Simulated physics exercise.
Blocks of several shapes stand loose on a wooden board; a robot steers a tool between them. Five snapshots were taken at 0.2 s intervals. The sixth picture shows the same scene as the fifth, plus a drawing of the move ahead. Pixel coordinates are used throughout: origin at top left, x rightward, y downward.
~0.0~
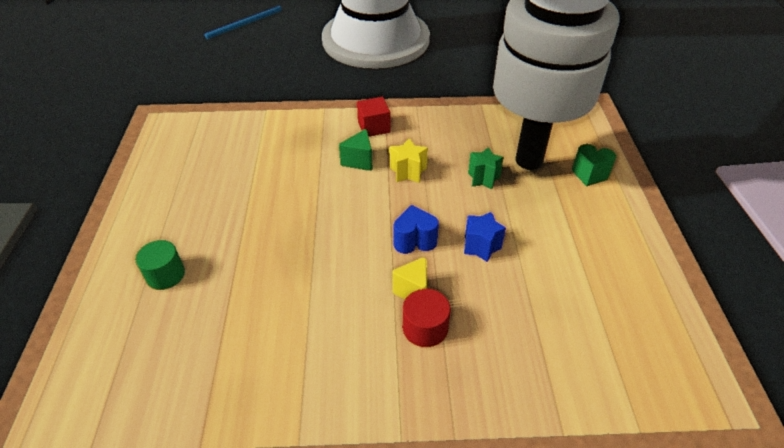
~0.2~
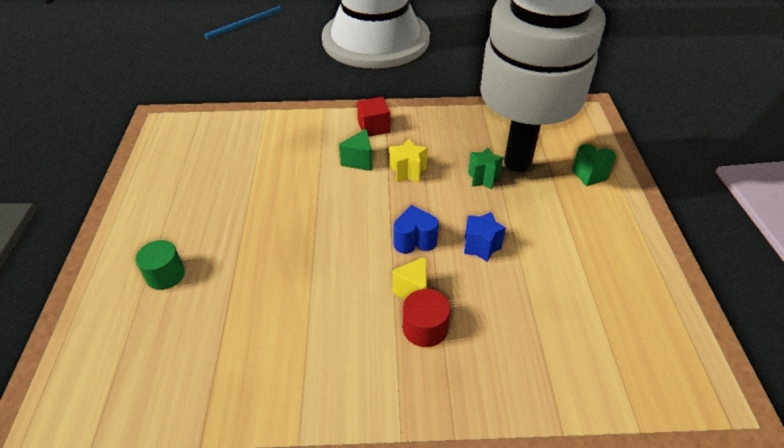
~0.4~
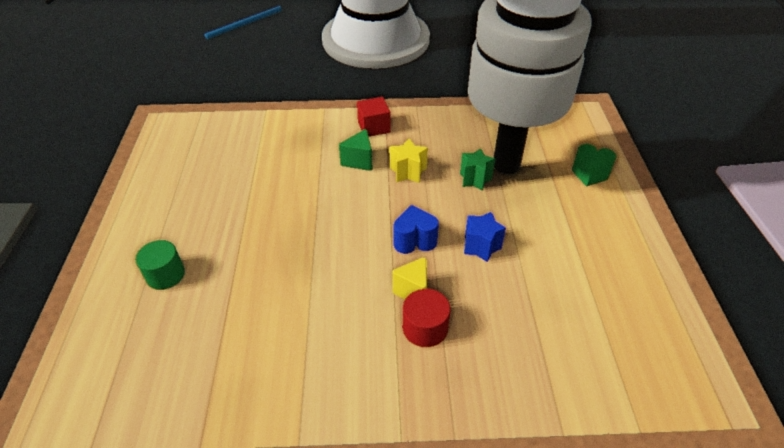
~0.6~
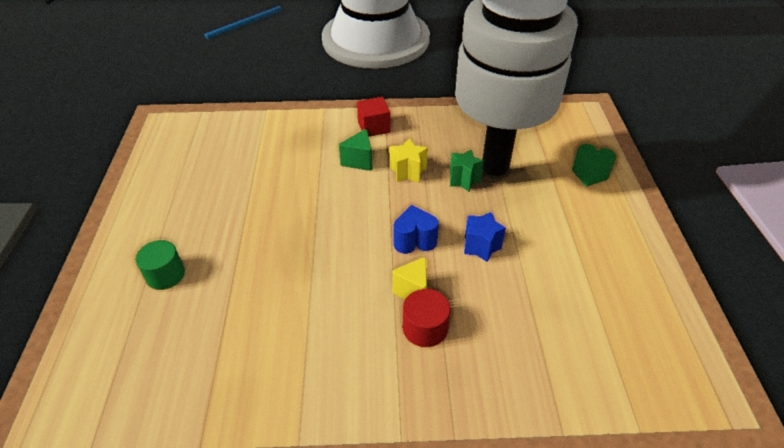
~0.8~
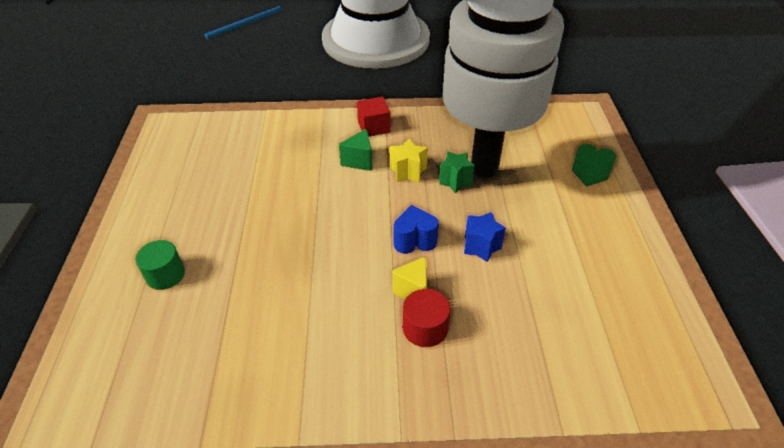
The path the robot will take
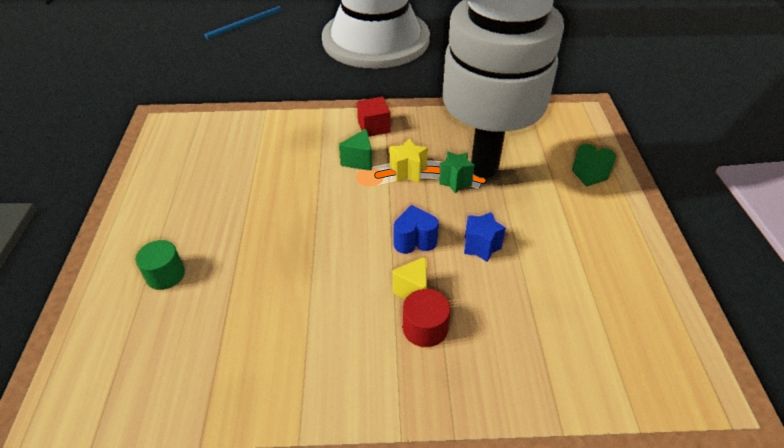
A light wooden board with a darker rim lies on a black surface, seen from above at an angle by a still camera. Red, green, yellow and blue blocks stand mostly around its centre, with a green cylinder alone at left and a green heart at right. A grey-and-white robot arm slides its black tool left, then pushes the green star a short way toward the yellow star.
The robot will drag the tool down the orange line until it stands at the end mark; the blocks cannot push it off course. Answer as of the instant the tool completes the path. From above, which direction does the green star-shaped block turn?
It goes anticlockwise.
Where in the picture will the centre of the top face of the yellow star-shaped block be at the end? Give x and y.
It comes to (343, 162).
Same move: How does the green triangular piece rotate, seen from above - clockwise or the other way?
My prediction: CW.
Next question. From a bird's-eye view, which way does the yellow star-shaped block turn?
From above, the yellow star-shaped block will be seen to turn clockwise.
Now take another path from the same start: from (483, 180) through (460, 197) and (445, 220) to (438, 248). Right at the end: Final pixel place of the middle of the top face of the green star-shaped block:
I predict (439, 166).
Path on the board, from (483, 180) via (445, 171) and (407, 170), ending at (370, 177).
On the path given first. One third of the way, tool (446, 161); yellow star-shaped block (404, 152), turned 15° clockwise; green star-shaped block (429, 161), turned 30° anticlockwise.
Two thirds of the way, tool (407, 160); yellow star-shaped block (381, 154), turned 35° clockwise; green star-shaped block (416, 165), turned 90° anticlockwise.
At the end, tool (369, 168); green triangular piece (338, 140), turned 70° clockwise; red four-sided block in place; yellow star-shaped block (343, 162), turned 35° clockwise; green star-shaped block (416, 165), turned 100° anticlockwise.
